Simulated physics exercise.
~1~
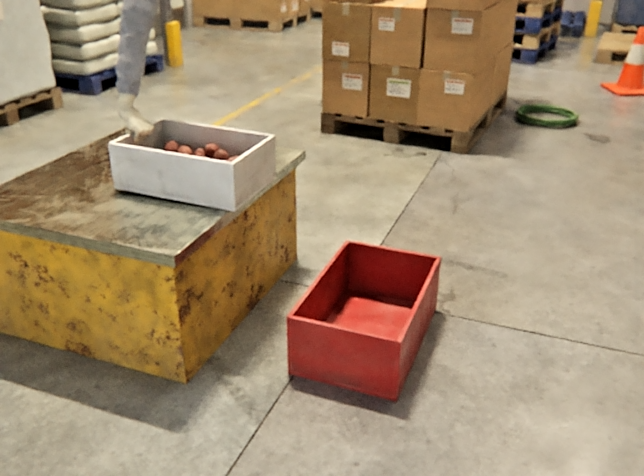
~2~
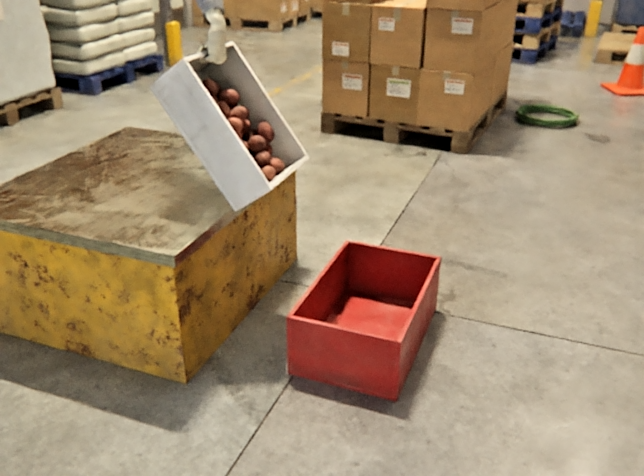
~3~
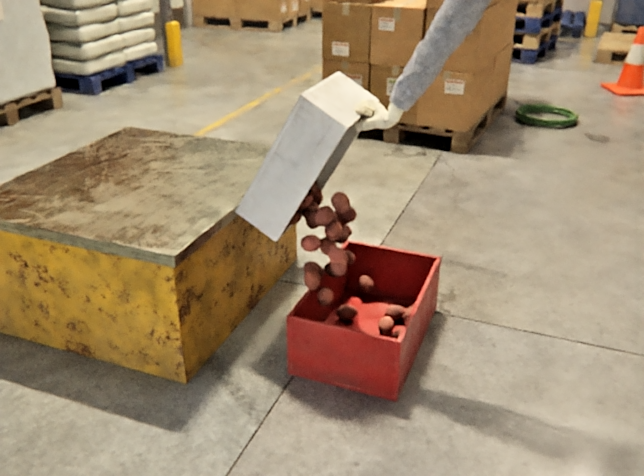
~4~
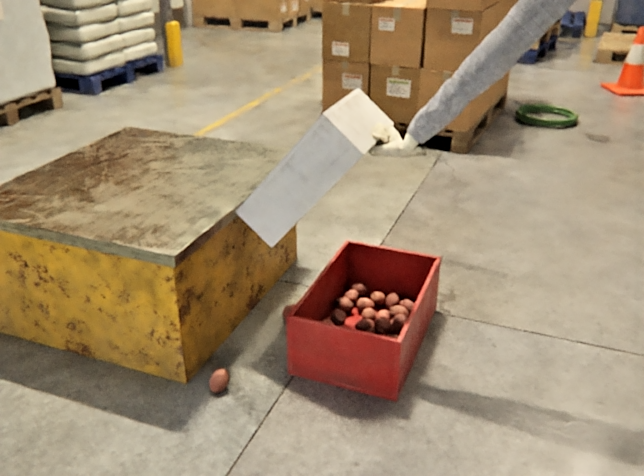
In a warehouse, a pale-sleeved arm lifted a white crate of red potatoes off a rusty yellow bench and tipped it over a red trough, pouring them out until most lay inside, with one on the floor in front of the bench.
